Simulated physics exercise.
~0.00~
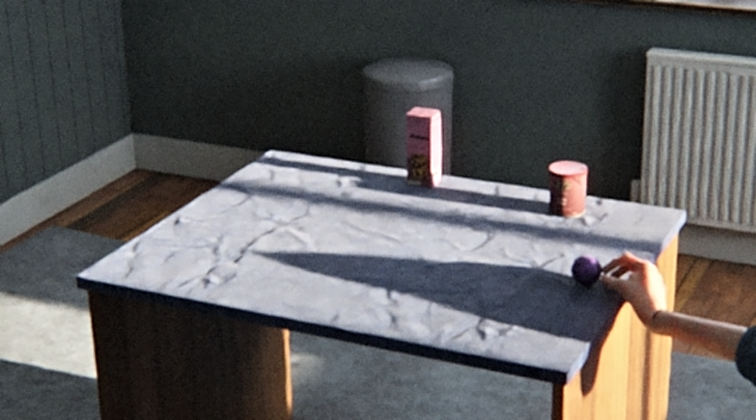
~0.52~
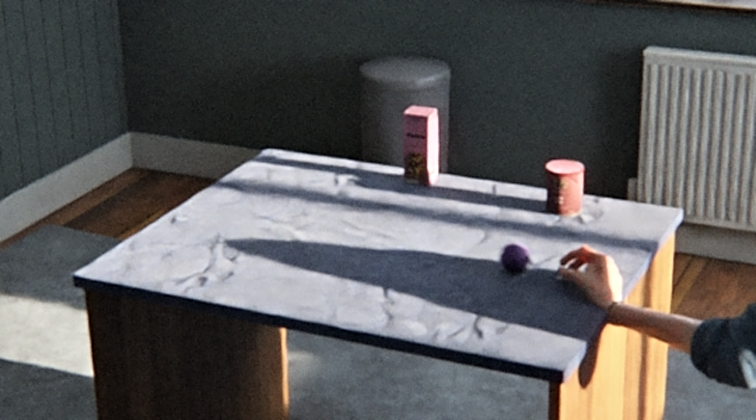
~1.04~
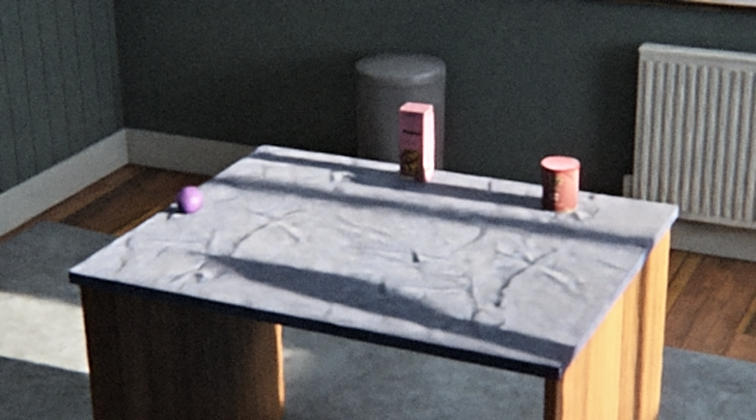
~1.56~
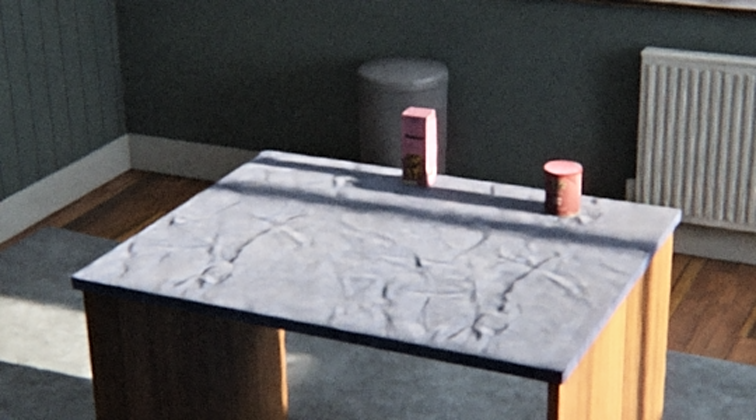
A purple ball sits under a hand at the right side of a pale, creased-looking tabletop with wooden sides, seen from above at a slight sway in a dark-walled room. Toward the back of the table stand a pink carton near the middle and a red tin to its right, with a grey bin and a white radiator behind. The hand shoves the ball leftward, lets go and draws back. The ball travels across the table to the far left and passes off its edge. It is then gone from sight, while the carton and tin stand where they were.
